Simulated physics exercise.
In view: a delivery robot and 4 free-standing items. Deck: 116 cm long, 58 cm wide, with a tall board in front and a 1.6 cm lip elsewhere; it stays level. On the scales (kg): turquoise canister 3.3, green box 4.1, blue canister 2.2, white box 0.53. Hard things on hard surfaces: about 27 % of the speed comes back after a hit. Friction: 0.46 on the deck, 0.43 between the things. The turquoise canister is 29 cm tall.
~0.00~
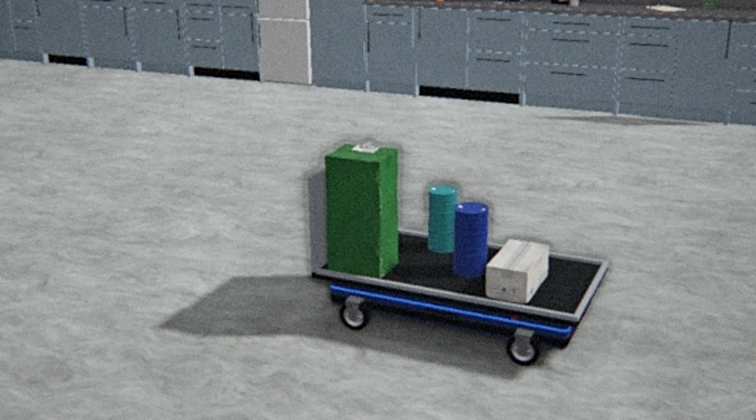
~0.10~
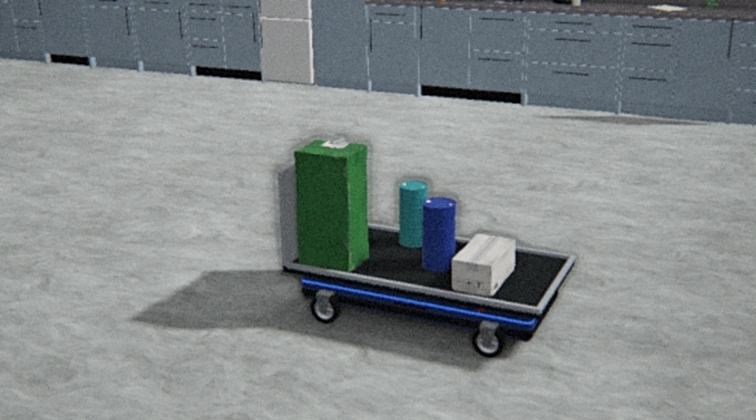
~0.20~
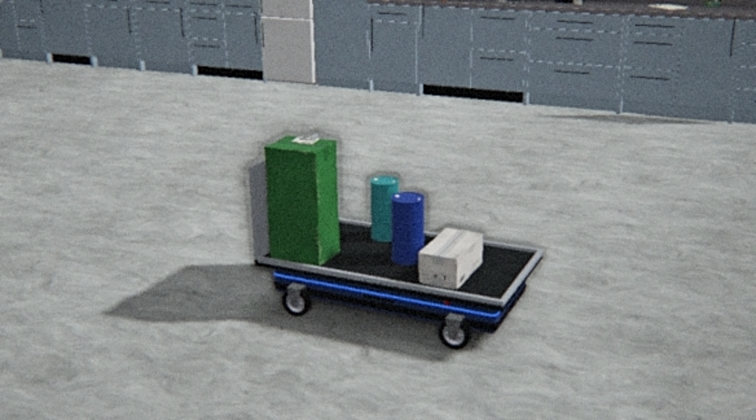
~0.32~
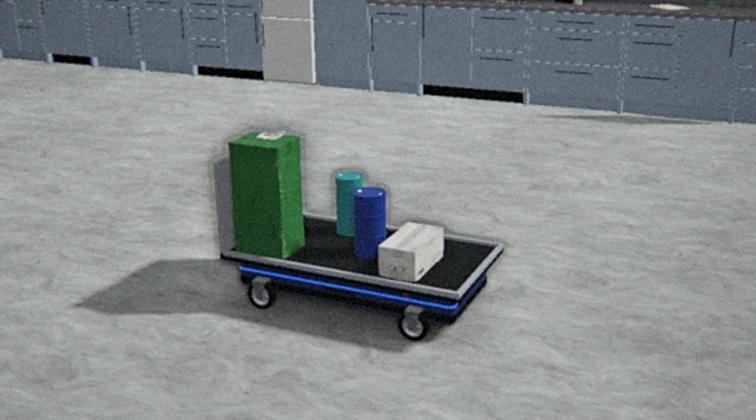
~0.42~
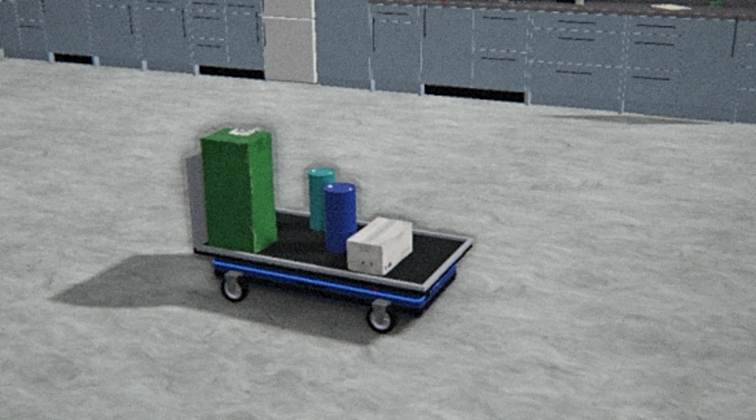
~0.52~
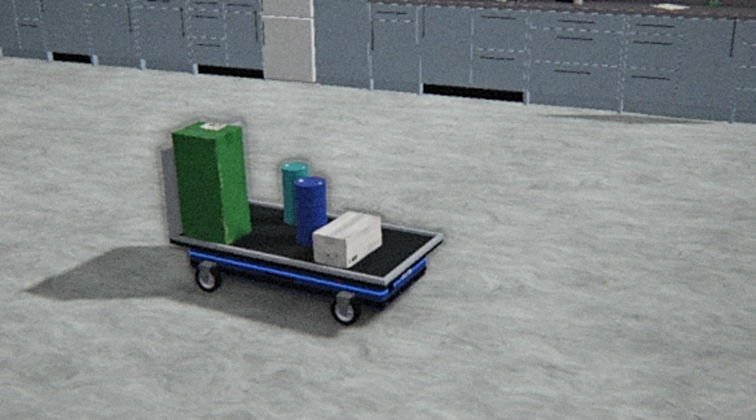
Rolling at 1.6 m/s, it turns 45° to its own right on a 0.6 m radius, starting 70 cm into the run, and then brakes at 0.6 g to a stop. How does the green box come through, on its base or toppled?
The green box topples.
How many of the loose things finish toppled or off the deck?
In all, 2.
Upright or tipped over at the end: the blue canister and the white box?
The blue canister stays upright; the white box keeps standing.
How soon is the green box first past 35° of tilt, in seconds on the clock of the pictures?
At about 0.7 s.
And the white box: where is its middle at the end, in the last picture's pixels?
Around (265, 184).
Around 0.82 s, 131 cm covered, turned 41°; green box now off the deck; turquoise canister at 13° to upright; blue canister shifted 13 cm.
Around 1.22 s, 169 cm covered, turned 45°, stopped; turquoise canister at 69° to upright; blue canister shifted 18 cm; white box shifted 7 cm.
Finally (4.0 s), off the deck and tipped over, green box; on their side or leaning hard on the deck, turquoise canister; not toppled but over 10 cm from the start, blue canister; the last one still in place (within 10 cm). In the last view, green box near (118, 169).
